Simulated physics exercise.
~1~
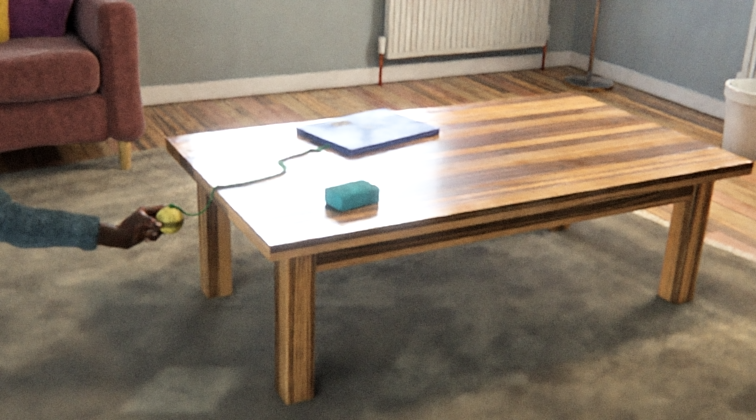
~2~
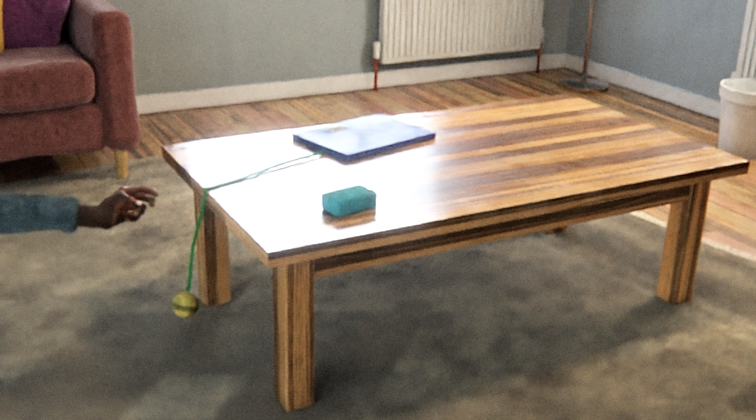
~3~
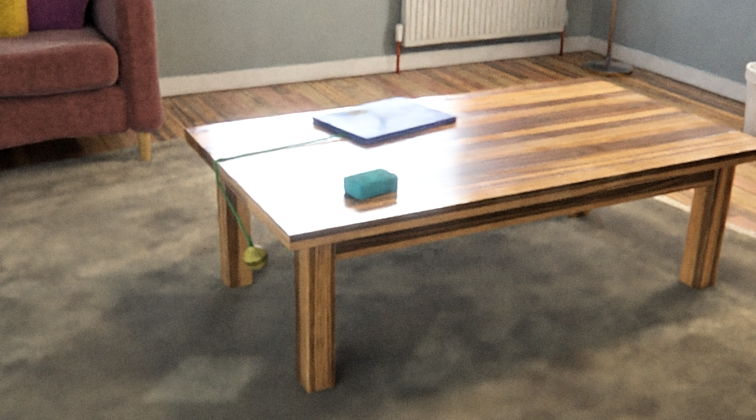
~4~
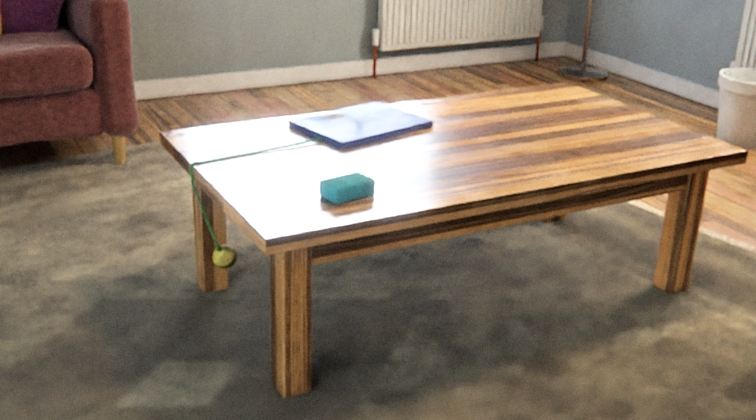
In a living room, a hand let go of a yellow ball tied by a green ribbon to a blue laptop on a wooden table, and the ball dropped and swung below the edge, ending up dangling while the laptop and green sponge stayed put.
